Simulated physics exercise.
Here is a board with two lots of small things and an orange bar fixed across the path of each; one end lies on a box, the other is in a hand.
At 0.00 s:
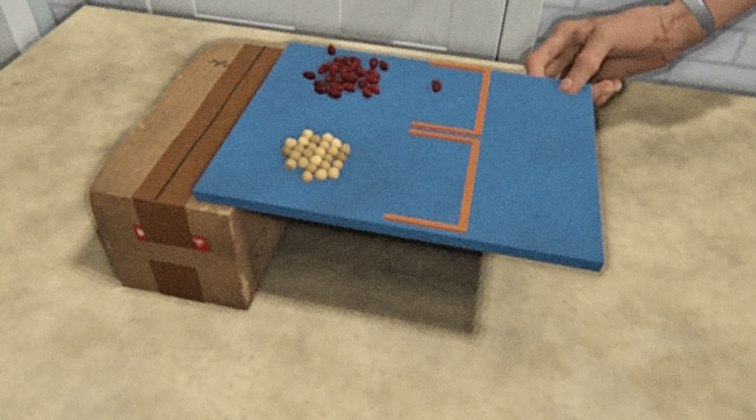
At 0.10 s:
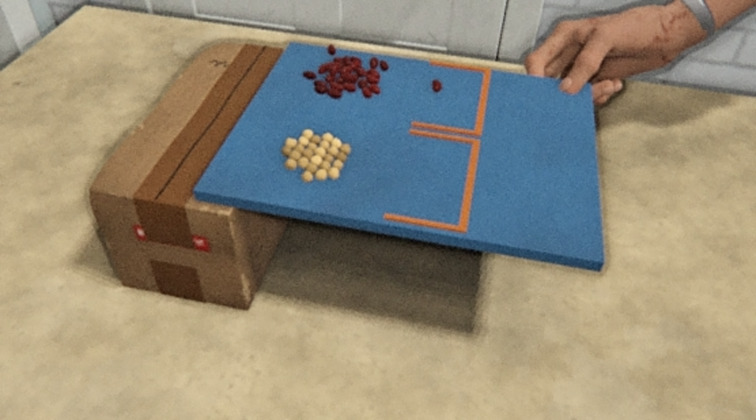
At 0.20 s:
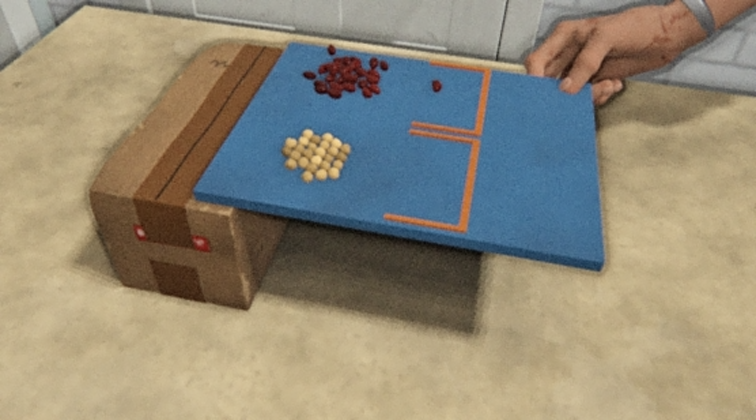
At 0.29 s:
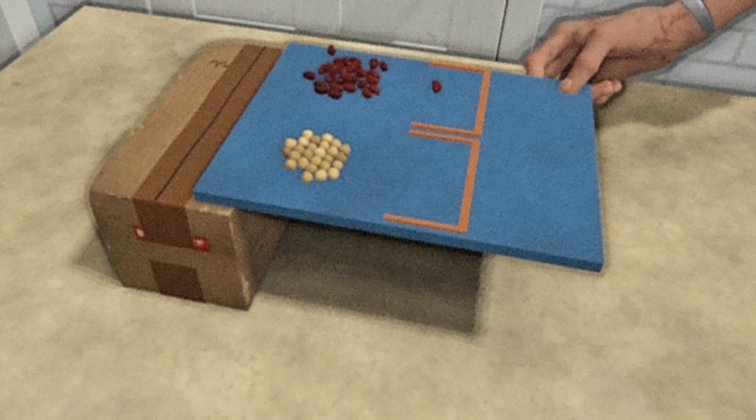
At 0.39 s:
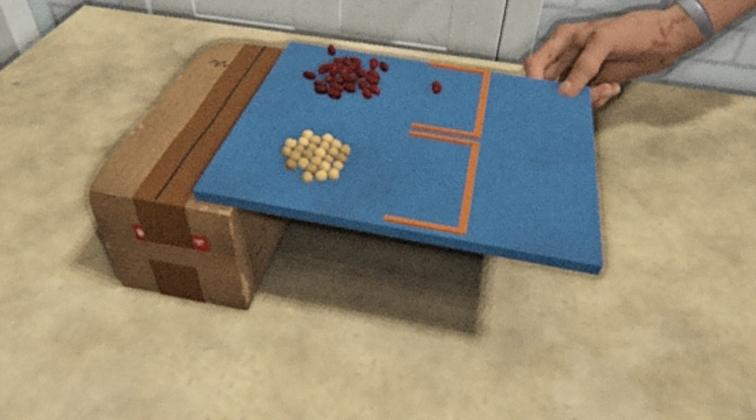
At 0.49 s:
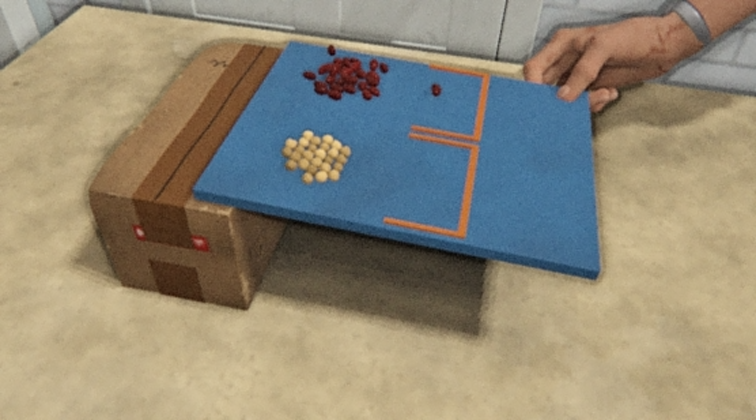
A blue board, its left end on a brown cardboard box and its far right corner held by a hand, stays nearly still, then dips very slightly at the held end. Seen from above at an angle, it spans a pale mottled tabletop before a light wall, carrying dark red beans behind cream-coloured round ones, left of thin orange strips. Neither batch shifts, and the camera stays fixed.
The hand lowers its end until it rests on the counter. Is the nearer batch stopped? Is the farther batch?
The nearer batch gets over its bar; the farther batch gets over its bar.
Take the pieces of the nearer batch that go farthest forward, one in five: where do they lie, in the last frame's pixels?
Close to (725, 347).
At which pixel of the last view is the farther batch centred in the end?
Close to (575, 200).
By 1.00 s, board sloping at 12°; nearer batch where it was; farther batch where it was.
By 1.54 s, board sloping at 24°; nearer batch roughly half past its bar; farther batch about a tenth past its bar.
By 2.19 s, board resting at 27°; nearer batch the larger part past its bar; farther batch the larger part past its bar.
When it is over (2.8 s), board resting at 27°; nearer batch the larger part past its bar; farther batch the larger part past its bar.
